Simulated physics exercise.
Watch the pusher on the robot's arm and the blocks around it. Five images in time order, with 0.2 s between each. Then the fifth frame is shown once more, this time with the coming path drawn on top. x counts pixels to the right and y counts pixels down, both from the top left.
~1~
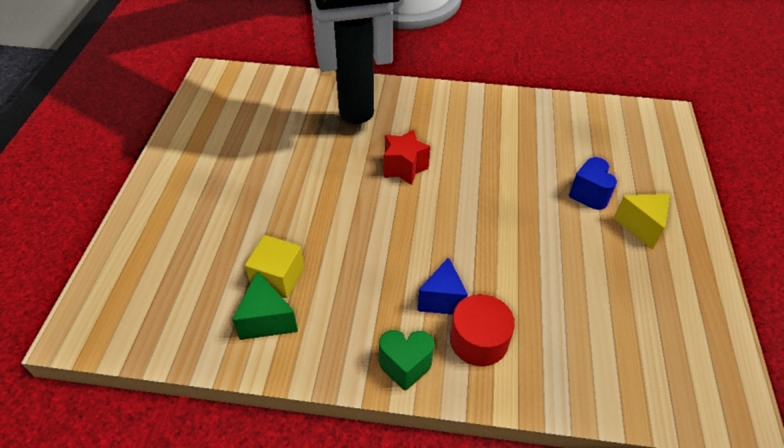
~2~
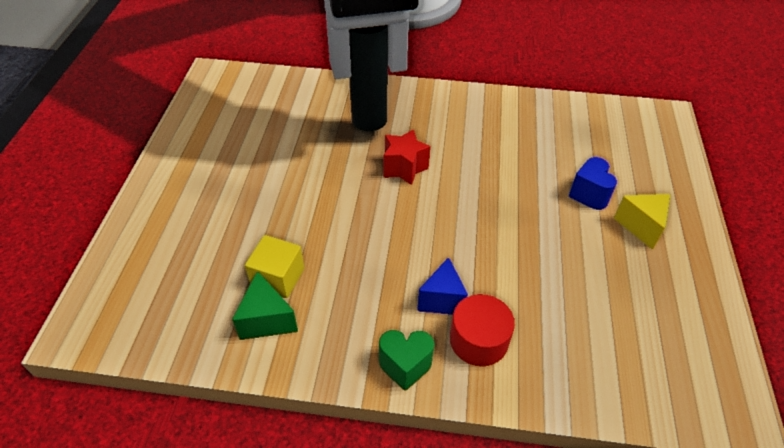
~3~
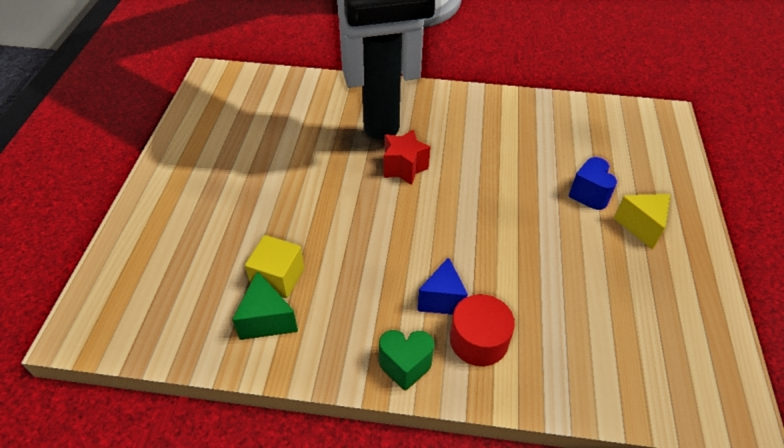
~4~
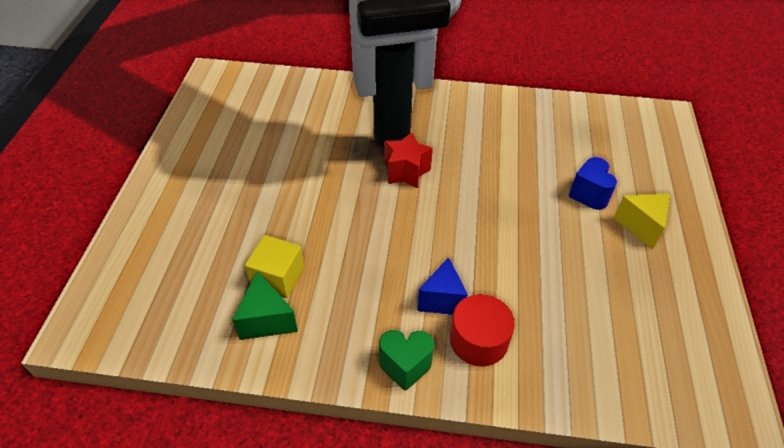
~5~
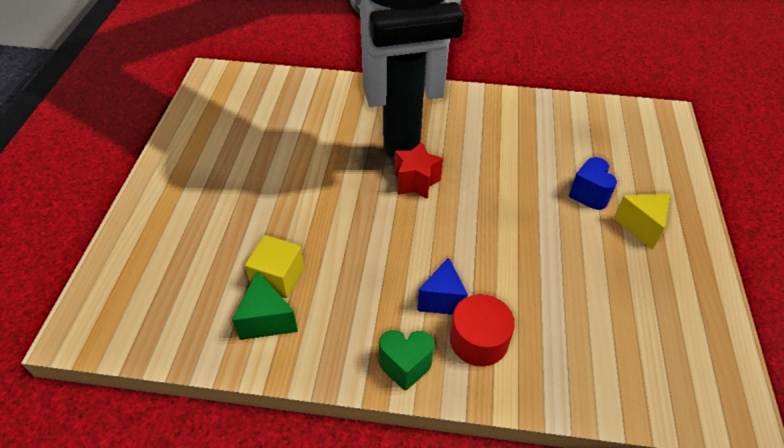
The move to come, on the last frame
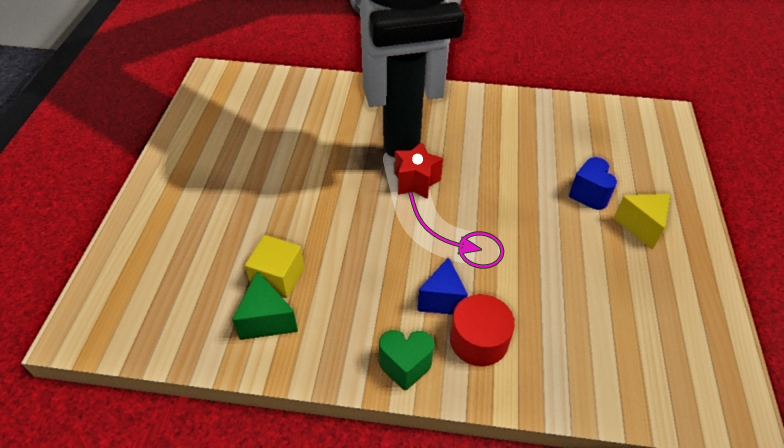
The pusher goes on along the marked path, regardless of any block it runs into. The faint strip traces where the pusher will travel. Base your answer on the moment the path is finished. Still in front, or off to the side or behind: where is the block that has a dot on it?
It is no longer ahead.
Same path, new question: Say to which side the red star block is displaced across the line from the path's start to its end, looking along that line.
The shift goes right.
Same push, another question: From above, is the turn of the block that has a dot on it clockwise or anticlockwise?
Looking from above, the answer is clockwise.
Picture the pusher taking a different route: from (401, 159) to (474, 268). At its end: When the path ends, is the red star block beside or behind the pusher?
Final answer: No.
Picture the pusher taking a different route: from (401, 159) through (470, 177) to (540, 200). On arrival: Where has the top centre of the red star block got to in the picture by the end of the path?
For the centre of its top, I'd go with (440, 172).
The drawn path runs from (401, 159) via (411, 195) and (431, 232), ending at (481, 250); the dot is on the red star block.
The first path, step by step. One third of the way, pusher (412, 183); red star block (431, 197).
Two thirds of the way, pusher (432, 219); red star block (454, 237).
At the end, pusher (484, 237); red star block (489, 260), turned 25° clockwise; blue triangular piece (448, 287), turned 35° clockwise; red round block (486, 325).
